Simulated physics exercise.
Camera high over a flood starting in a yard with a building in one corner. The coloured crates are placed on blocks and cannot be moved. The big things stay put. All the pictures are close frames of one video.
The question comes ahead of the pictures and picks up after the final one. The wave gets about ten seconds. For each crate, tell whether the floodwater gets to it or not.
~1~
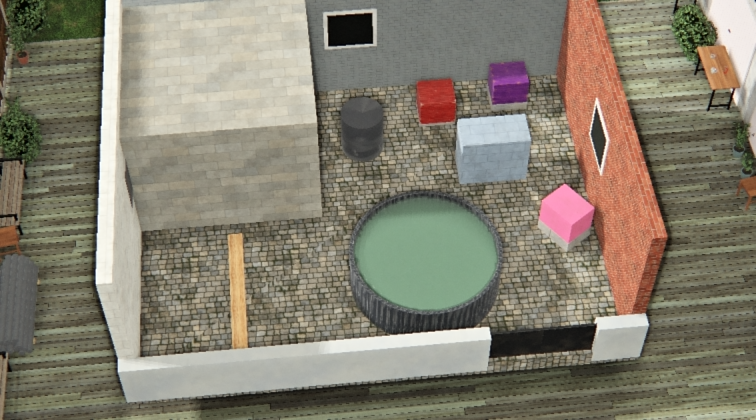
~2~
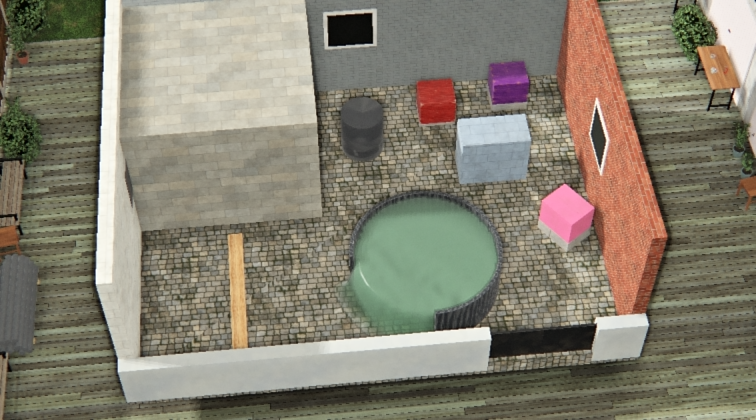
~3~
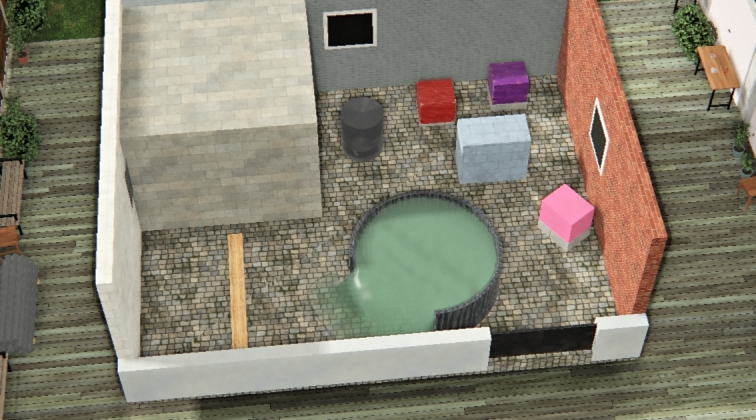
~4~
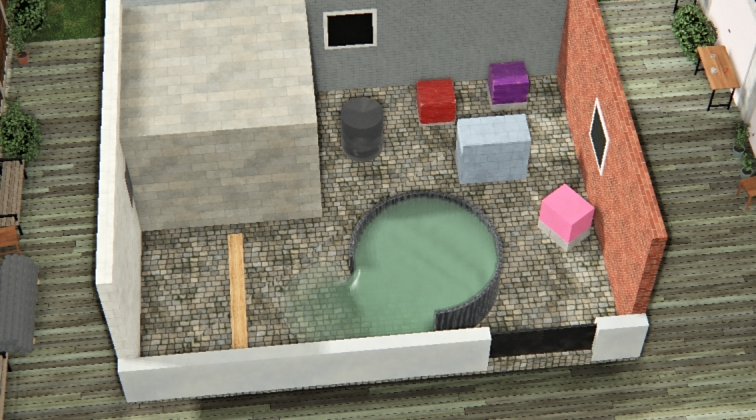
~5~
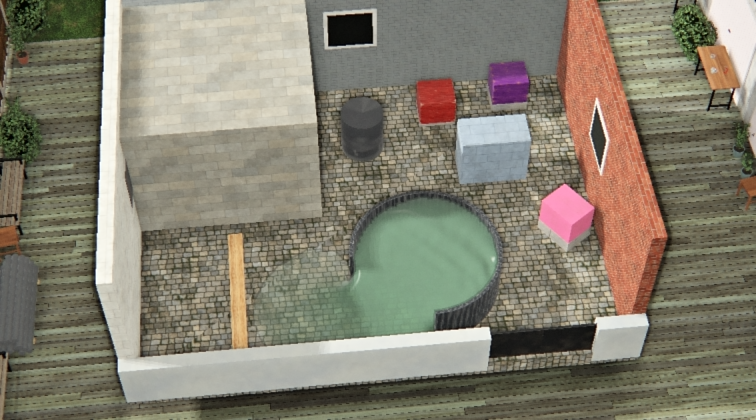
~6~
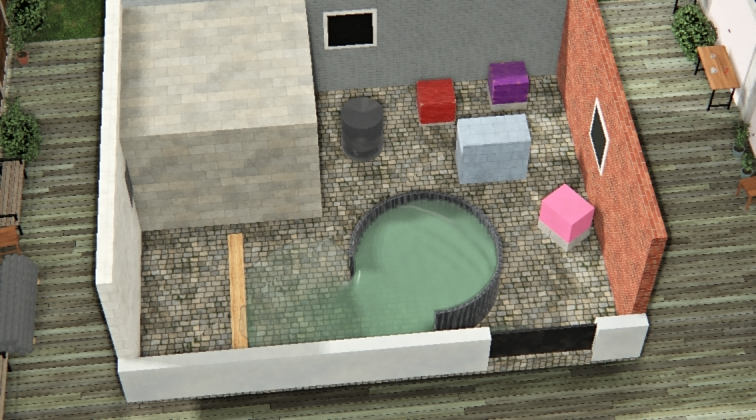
Crate by crate: Purple crate - not reached; red crate - reached; pink crate - not reached.
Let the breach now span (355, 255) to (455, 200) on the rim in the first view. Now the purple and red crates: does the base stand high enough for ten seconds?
First the purple crate: It gets reached; then the red crate: It gets reached.
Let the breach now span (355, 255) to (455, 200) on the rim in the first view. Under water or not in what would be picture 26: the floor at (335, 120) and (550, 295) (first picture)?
Submerged, waterless.
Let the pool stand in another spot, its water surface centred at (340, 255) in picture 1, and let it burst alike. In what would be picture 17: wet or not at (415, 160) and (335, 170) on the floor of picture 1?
The first is not reached, and then the second is not reached.
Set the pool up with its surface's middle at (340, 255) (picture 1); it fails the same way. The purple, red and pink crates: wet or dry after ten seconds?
I'd say the purple one is unharmed, the red one is unharmed and the pink one is unharmed.
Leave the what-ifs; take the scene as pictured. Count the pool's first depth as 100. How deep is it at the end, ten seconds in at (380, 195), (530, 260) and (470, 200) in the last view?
In order: About 8, 6 and 8 in a hundred.
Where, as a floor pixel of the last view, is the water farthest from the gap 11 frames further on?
Around (142, 234).
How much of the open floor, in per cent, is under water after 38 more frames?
85 %.
A moment on, water covers 30 % of the floor; the purple crate not reached, the red crate not reached, the pink crate not reached.
Next, water covers 45 % of the floor; the purple crate not reached, the red crate not reached, the pink crate water round its plinth.
Then, water covers 55 % of the floor; the purple crate not reached, the red crate not reached, the pink crate water round its plinth.
Later, water covers 85 % of the floor; the purple crate water round its plinth, the red crate water round its plinth, the pink crate water round its plinth.
In the end, water covers 95 % of the floor; the purple crate stayed above the water, the red crate was topped, the pink crate stayed above the water.
